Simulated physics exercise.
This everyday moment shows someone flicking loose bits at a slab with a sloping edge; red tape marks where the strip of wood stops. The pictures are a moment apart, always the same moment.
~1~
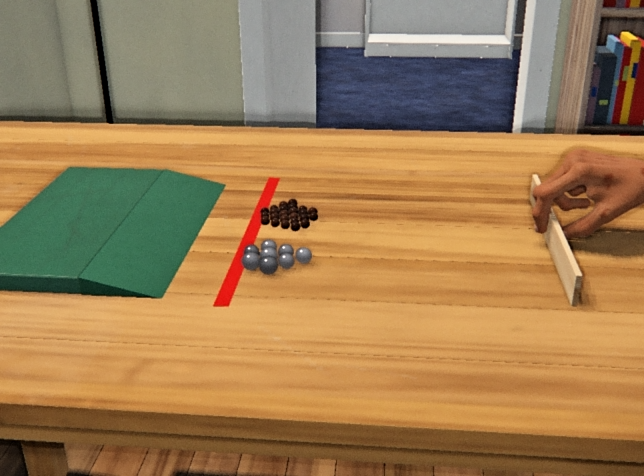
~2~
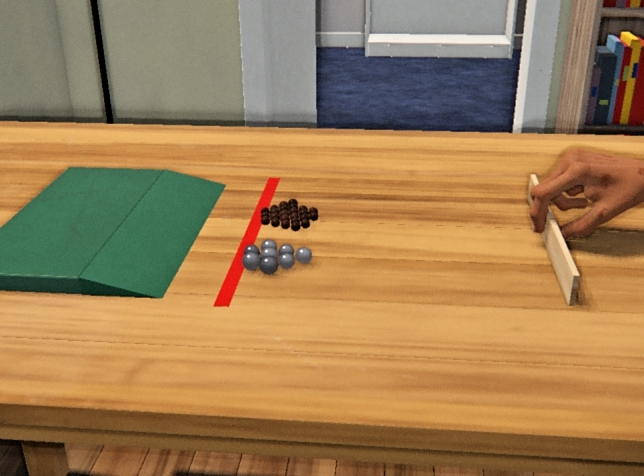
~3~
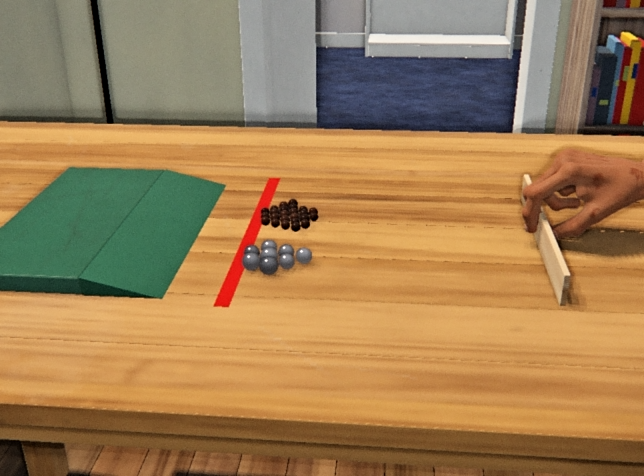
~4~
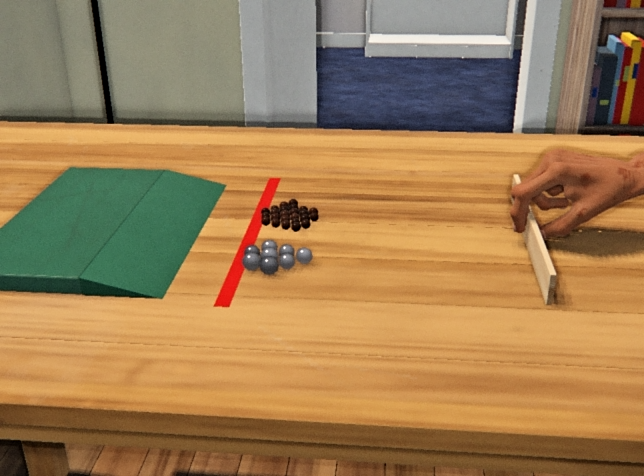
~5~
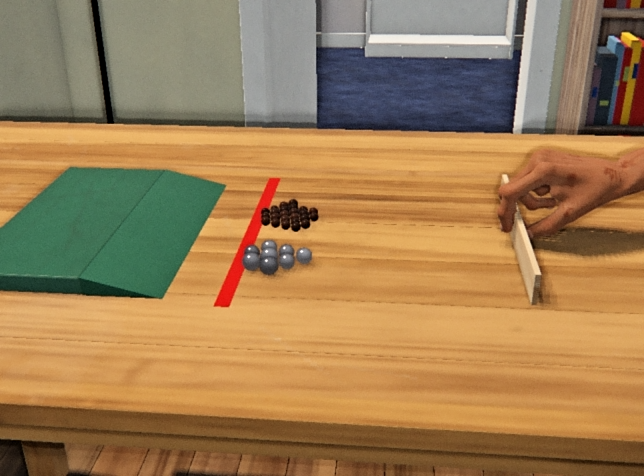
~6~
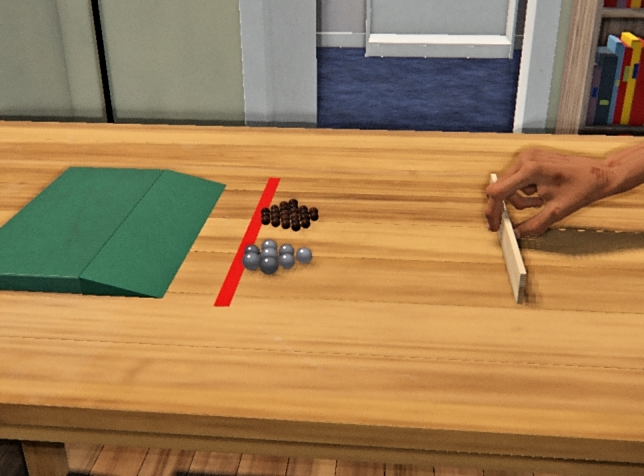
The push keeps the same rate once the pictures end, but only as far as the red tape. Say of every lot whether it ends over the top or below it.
Front lot: Below. Back lot: Below.
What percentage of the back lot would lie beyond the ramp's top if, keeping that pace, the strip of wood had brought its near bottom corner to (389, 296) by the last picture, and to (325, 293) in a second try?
Roughly 70 per cent the first time and 90 per cent the second.
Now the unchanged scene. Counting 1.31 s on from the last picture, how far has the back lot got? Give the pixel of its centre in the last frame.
Its centre sits near (233, 210).
Then, 0.64 s on from there, strip of wood still moving, near (369, 212); front lot the whole lot short of the ramp; back lot the whole lot short of the ramp.
Then, 1.31 s on from there, strip of wood stopped at the red tape; front lot the whole lot short of the ramp; back lot the whole lot short of the ramp.
Then, 1.59 s on from there, strip of wood stopped at the red tape; front lot near half on the ramp, near half short of the ramp; back lot near a third on the ramp, near two thirds short of the ramp.
In the end, strip of wood stopped at the red tape; front lot none at all past the top, a little on the ramp, the bulk short of the ramp; back lot none at all past the top, the whole lot short of the ramp.
